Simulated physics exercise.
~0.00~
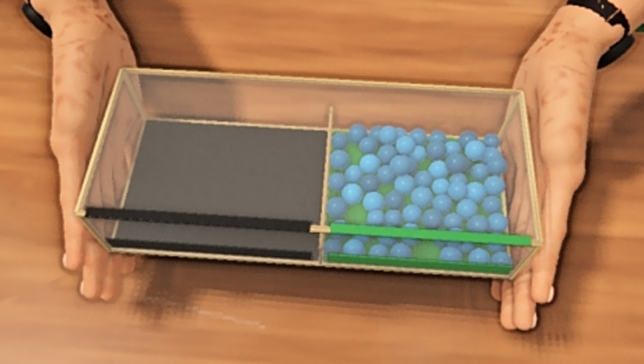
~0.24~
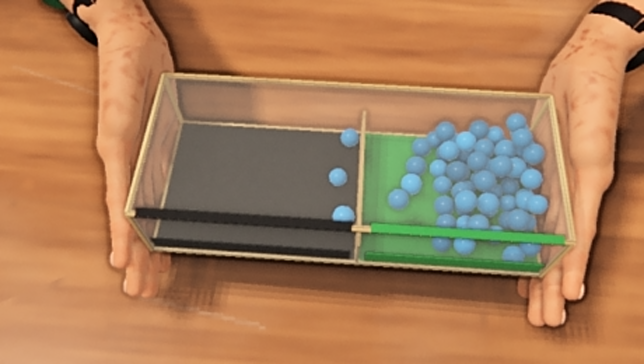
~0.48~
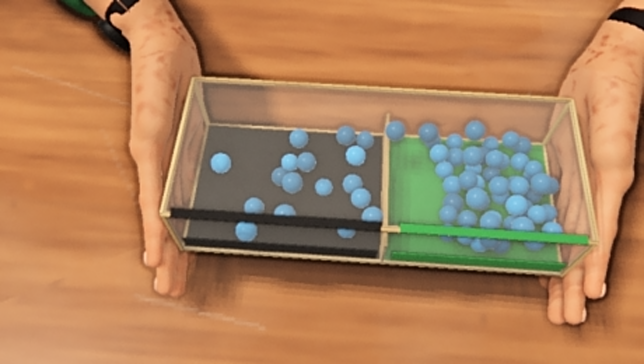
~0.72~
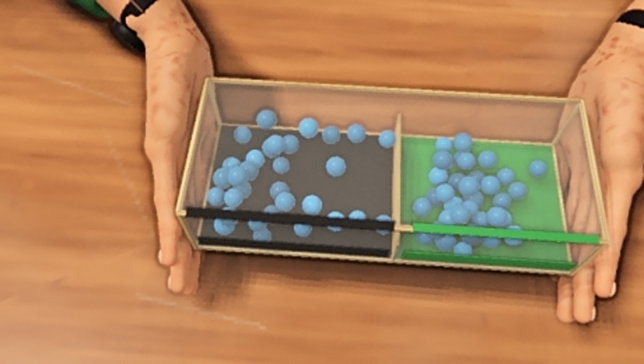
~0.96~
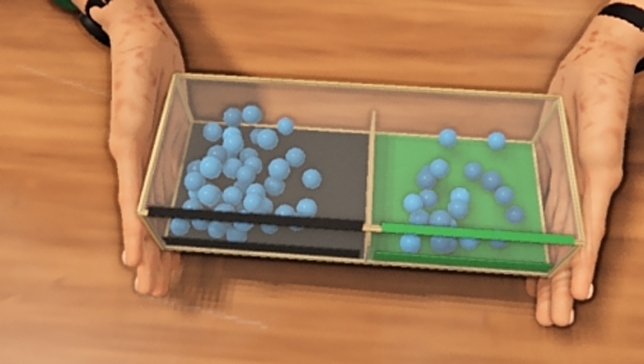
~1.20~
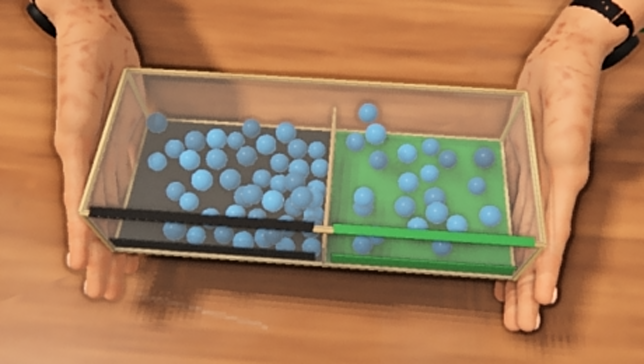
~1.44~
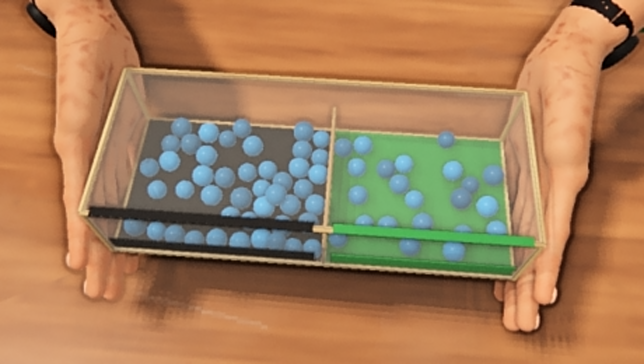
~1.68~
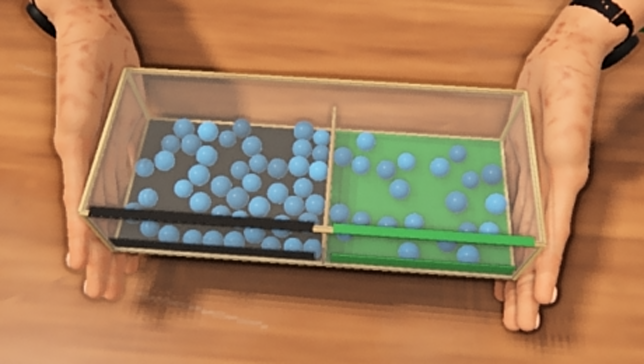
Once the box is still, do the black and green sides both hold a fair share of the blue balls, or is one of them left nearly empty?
Both sides hold a fair share of the balls. The black side ends with the larger group, and a smaller but clear group stays on the green side.
